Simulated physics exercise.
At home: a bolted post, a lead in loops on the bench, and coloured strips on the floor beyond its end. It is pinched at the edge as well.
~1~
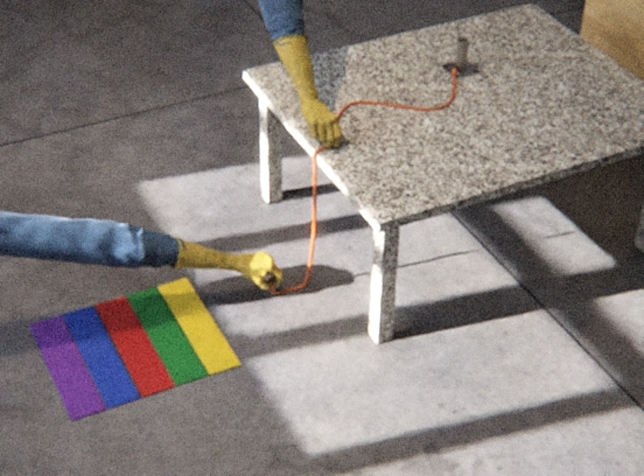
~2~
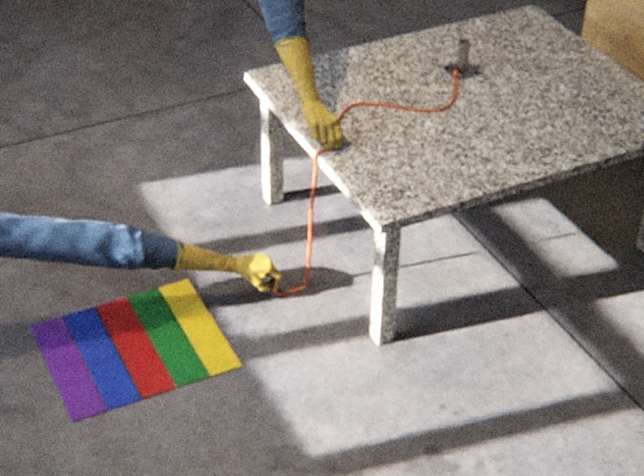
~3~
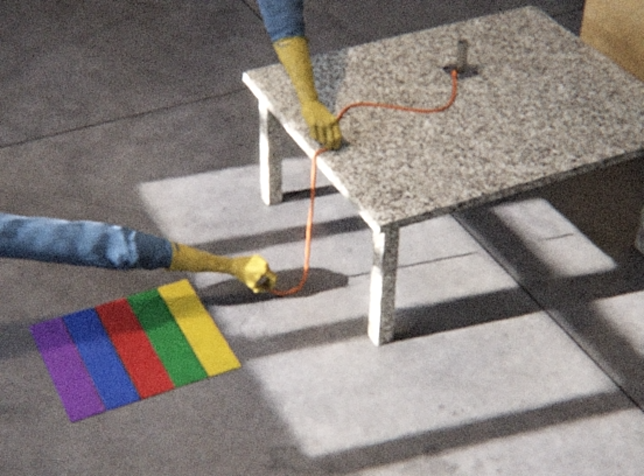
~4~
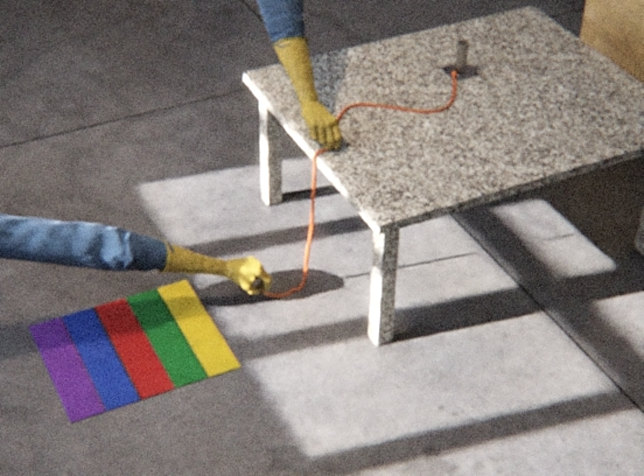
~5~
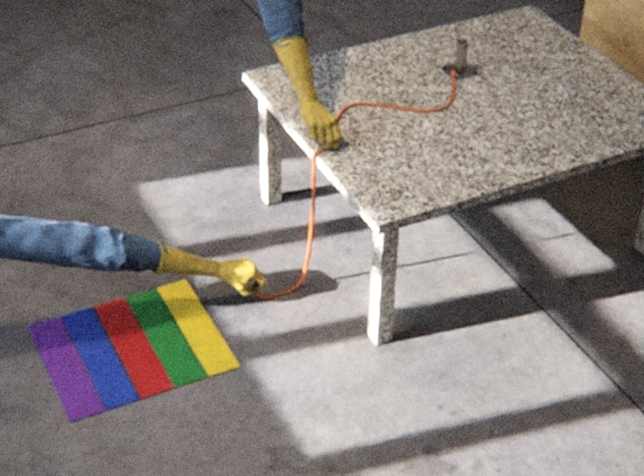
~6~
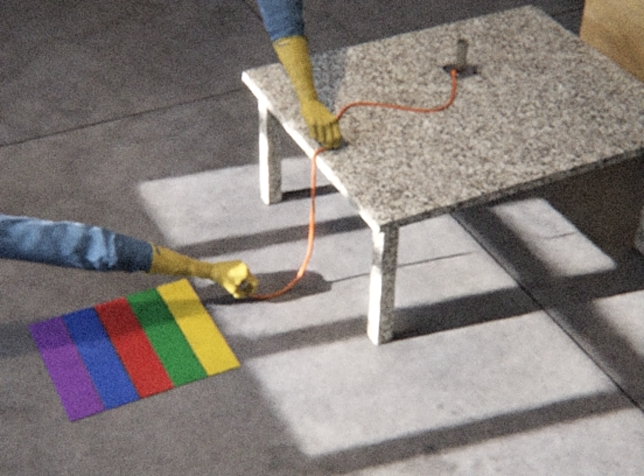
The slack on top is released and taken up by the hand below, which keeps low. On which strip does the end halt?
The blue one.
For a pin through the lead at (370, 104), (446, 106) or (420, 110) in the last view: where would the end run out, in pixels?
About (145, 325), (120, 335) and (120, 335).
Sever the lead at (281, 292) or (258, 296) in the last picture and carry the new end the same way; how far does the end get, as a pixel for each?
The places are (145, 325) and (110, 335).
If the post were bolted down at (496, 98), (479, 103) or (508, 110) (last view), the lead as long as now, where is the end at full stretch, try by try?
About (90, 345), (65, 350) and (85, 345).
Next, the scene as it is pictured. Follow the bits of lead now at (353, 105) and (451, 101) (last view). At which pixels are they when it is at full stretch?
They go to (334, 129) and to (413, 91).
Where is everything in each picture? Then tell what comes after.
End (273, 285); yellow (215, 353); green (183, 364); red (149, 374); blue (115, 386); purple (80, 397), in the first frame.
End (272, 287); lead through (455, 88) (415, 110) (344, 112) (325, 150) (311, 213) (307, 272), in the second frame.
End (267, 289), in the third frame.
End (261, 291); lead through (454, 89) (413, 111) (342, 113) (323, 151) (313, 213) (306, 273), in the fourth frame.
End (255, 292), in the fifth frame.
End (248, 294); lead through (454, 88) (413, 110) (342, 112) (323, 150) (313, 211) (301, 273), in the sixth frame.
A little later, end near (150, 324); over green.
Next, end near (114, 335); over red.
When it is tight, end near (92, 342); over blue. It halts on the blue strip.
